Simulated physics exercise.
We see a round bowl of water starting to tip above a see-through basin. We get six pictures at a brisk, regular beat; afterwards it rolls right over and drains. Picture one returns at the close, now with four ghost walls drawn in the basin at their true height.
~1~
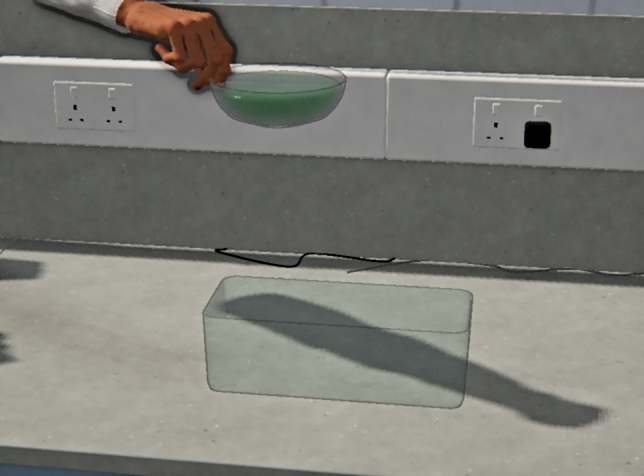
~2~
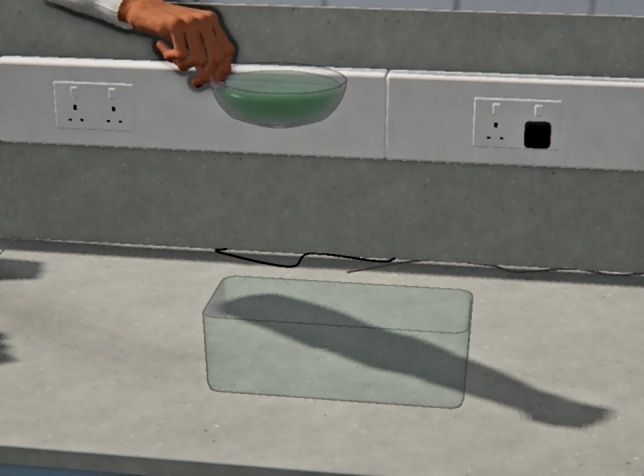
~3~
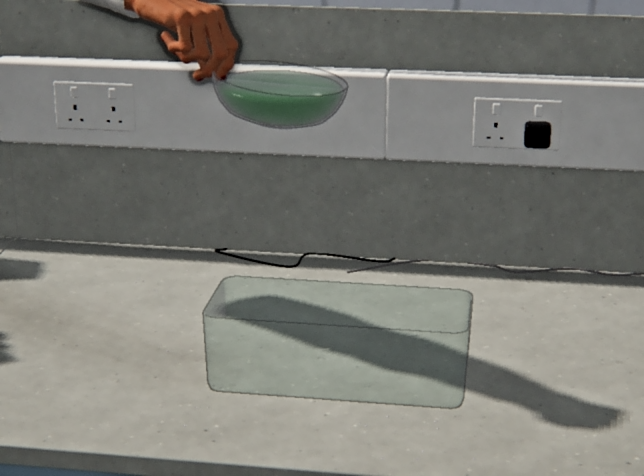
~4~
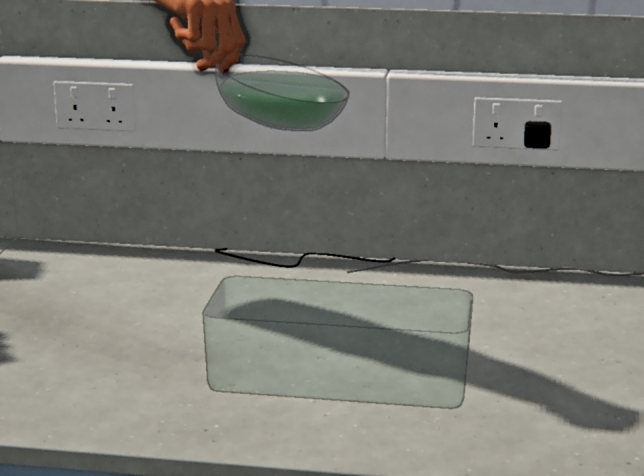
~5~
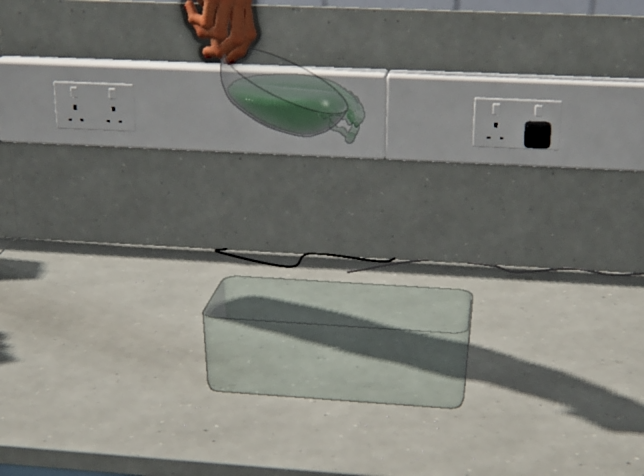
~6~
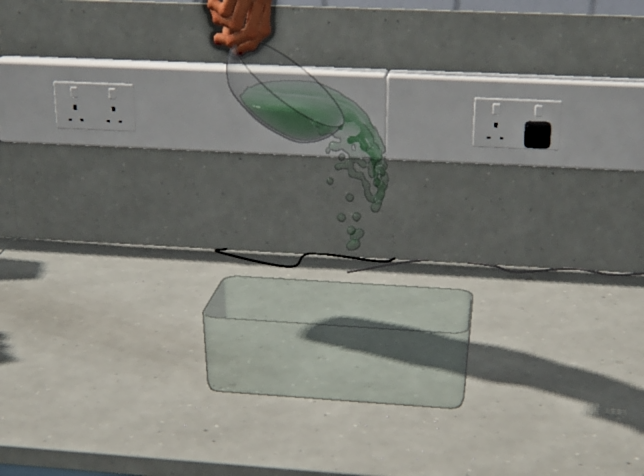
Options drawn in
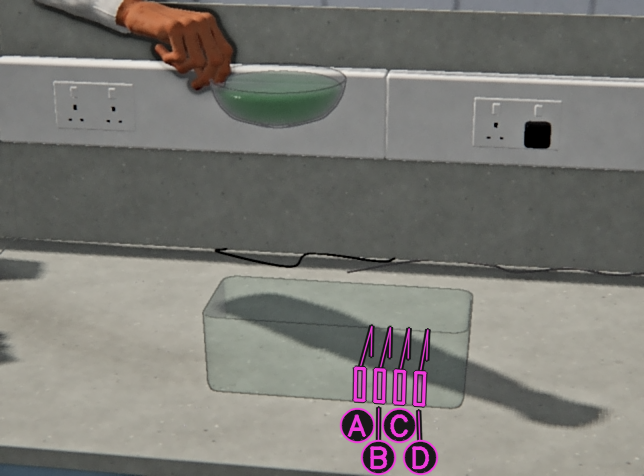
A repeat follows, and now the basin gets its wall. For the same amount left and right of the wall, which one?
C beats the others.
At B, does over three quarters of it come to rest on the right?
No.
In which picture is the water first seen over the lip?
Picture 4.
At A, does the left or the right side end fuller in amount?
The right one.
On the marked copy, A at (358, 406); B at (378, 408); C at (398, 409); D at (418, 411).
Choosing A, about 17 % ends left of the wall and 78 % right of it; 5 % is lost outside.
Choosing B, about 28 % ends left of the wall and 67 % right of it; 5 % is lost outside.
Choosing C, about 45 % ends left of the wall and 50 % right of it; 5 % is lost outside.
Choosing D, about 66 % ends left of the wall and 29 % right of it; 5 % is lost outside.
